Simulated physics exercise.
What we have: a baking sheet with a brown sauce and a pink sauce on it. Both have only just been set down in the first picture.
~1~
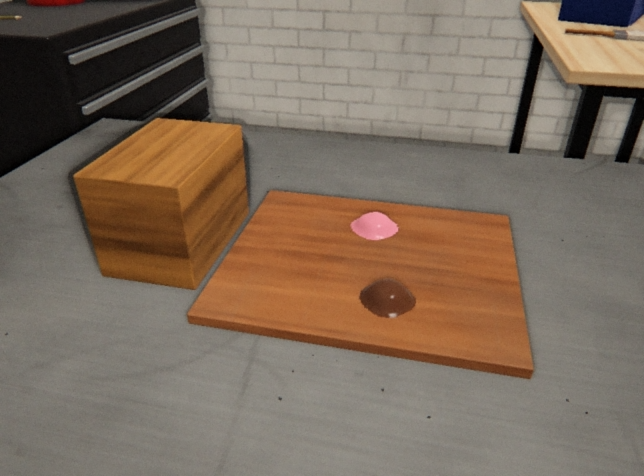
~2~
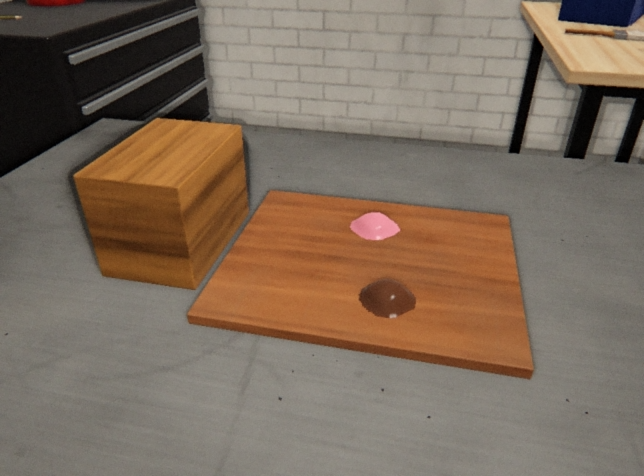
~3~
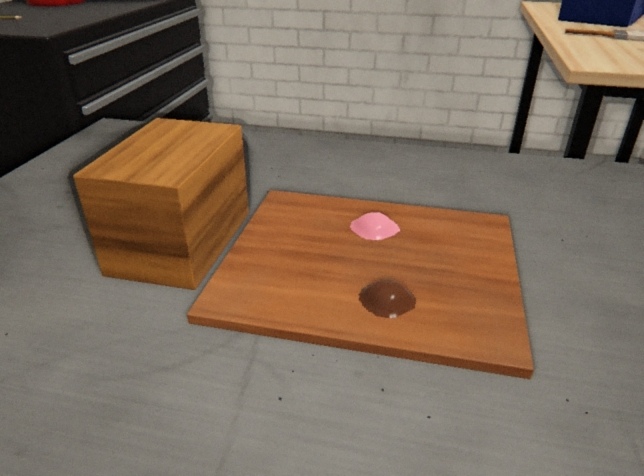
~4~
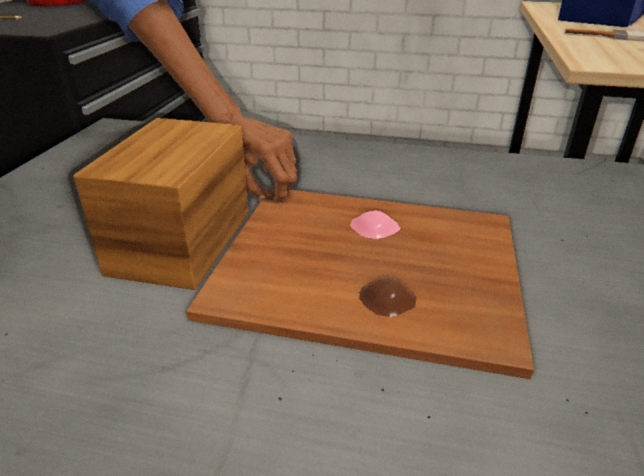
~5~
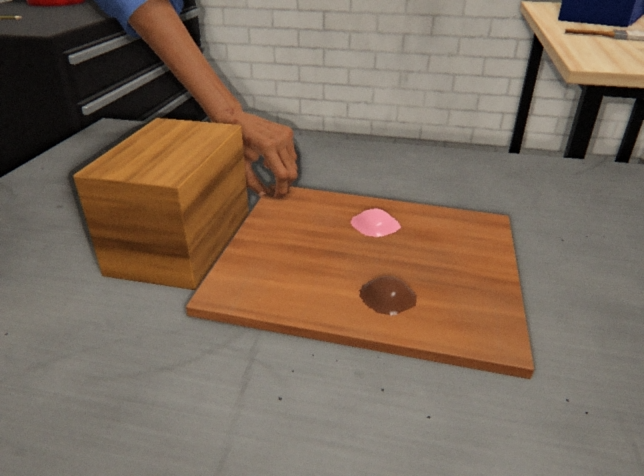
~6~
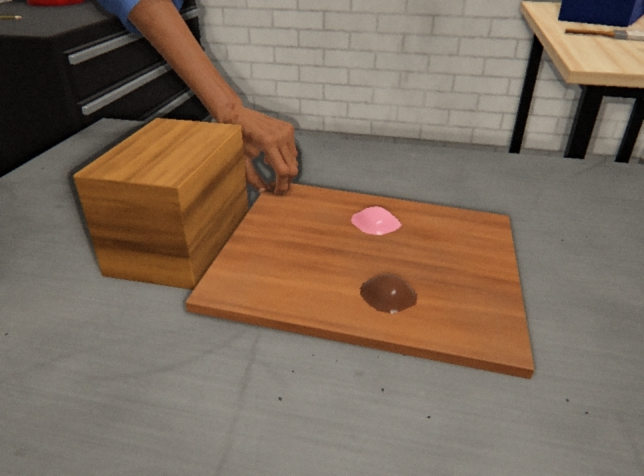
On a gray workshop table, a brown blob and a pink blob sat still on a flat wooden-looking board beside a block, then a hand reached in and slightly raised the board's far left end.
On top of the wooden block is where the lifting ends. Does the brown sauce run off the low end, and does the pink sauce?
The brown sauce? It stays put. The pink sauce stays put.
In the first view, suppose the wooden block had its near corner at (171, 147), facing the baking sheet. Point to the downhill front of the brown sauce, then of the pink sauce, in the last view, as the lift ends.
The tips end near (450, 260) and near (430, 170), in that order.
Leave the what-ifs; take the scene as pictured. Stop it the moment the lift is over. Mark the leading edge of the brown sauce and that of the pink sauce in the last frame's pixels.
Around (436, 267) and around (415, 187).
Soon after, slope about 25°; the brown sauce has not moved; the pink sauce has not moved.
Later, the brown sauce has not moved; the pink sauce has not moved.
In the end, slope about 25°; the brown sauce has not moved; the pink sauce has not moved.
